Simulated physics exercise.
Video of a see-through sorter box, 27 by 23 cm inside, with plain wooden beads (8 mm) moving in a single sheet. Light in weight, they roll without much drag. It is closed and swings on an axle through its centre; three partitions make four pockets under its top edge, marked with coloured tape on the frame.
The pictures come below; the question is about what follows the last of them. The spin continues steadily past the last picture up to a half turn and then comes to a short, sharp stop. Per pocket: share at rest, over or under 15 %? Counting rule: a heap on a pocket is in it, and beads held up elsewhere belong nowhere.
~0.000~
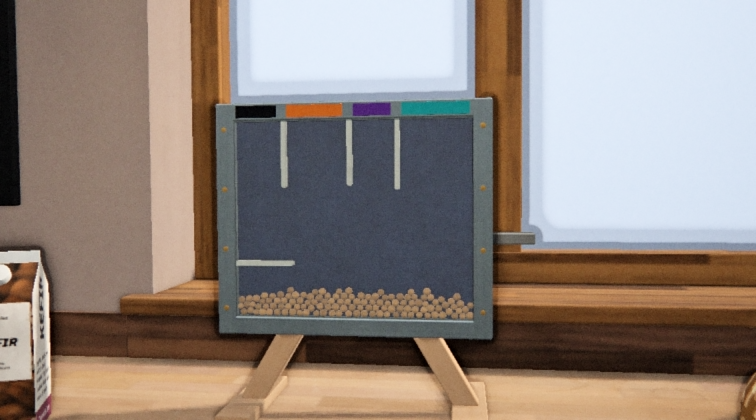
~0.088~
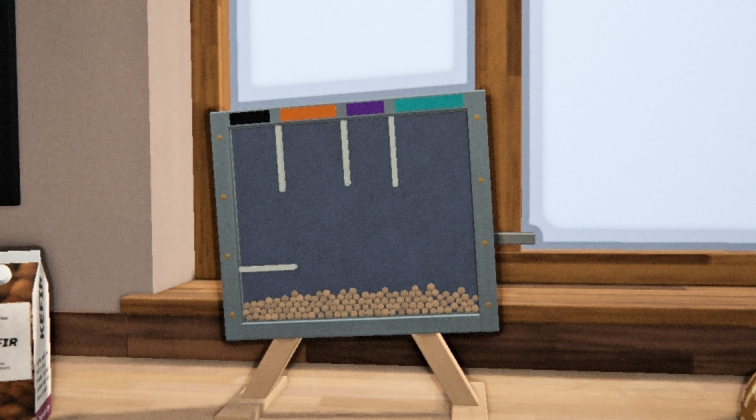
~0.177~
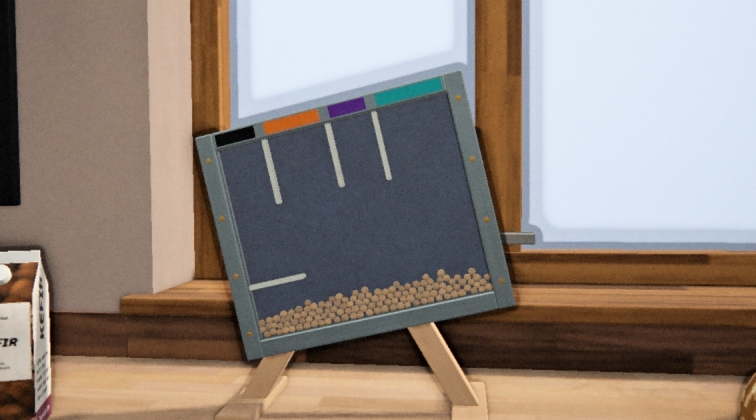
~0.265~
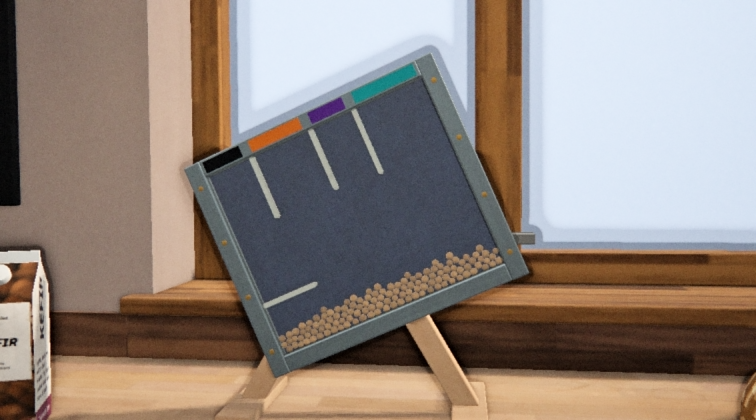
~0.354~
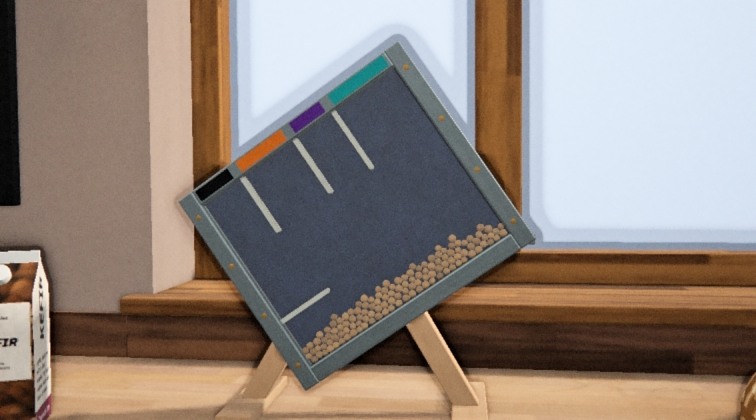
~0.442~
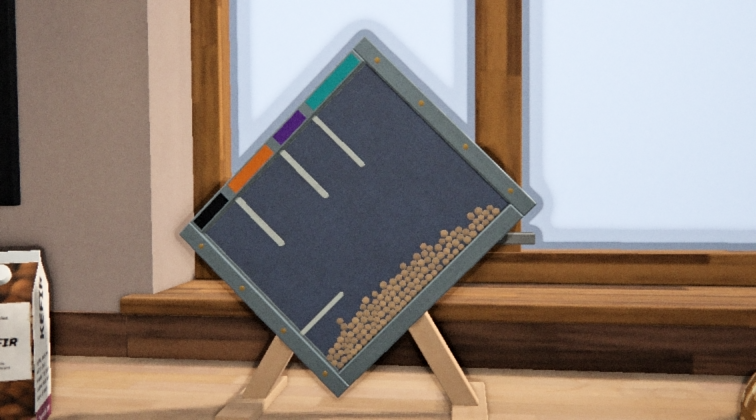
Share at rest: Turquoise under, orange over, purple under, black over.
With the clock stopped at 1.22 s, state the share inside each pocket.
Turquoise pocket: 0; orange pocket: 0; purple pocket: 0; black pocket: 30.
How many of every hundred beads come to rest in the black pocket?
Around 35 percent.
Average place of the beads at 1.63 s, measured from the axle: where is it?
About 9 cm right and 1 cm below.
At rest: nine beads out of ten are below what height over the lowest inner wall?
It comes to around 18 cm.
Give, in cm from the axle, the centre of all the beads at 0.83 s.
Offset from axle: Approx. 8 cm right, 7 cm below.
After 1.22 s it has turned 139°, the beads' middle is 9 cm right of and 5 cm below the axle; inside pockets, black 30 %.
After 1.63 s it has turned 180°, the beads' middle is 9 cm right of and 1 cm below the axle; inside pockets, orange 15 %, black 35 %.
Settled by 3.0 s, turquoise 0 %, orange 45 %, purple 0 %, black 35 %, caught on other walls 20 %.
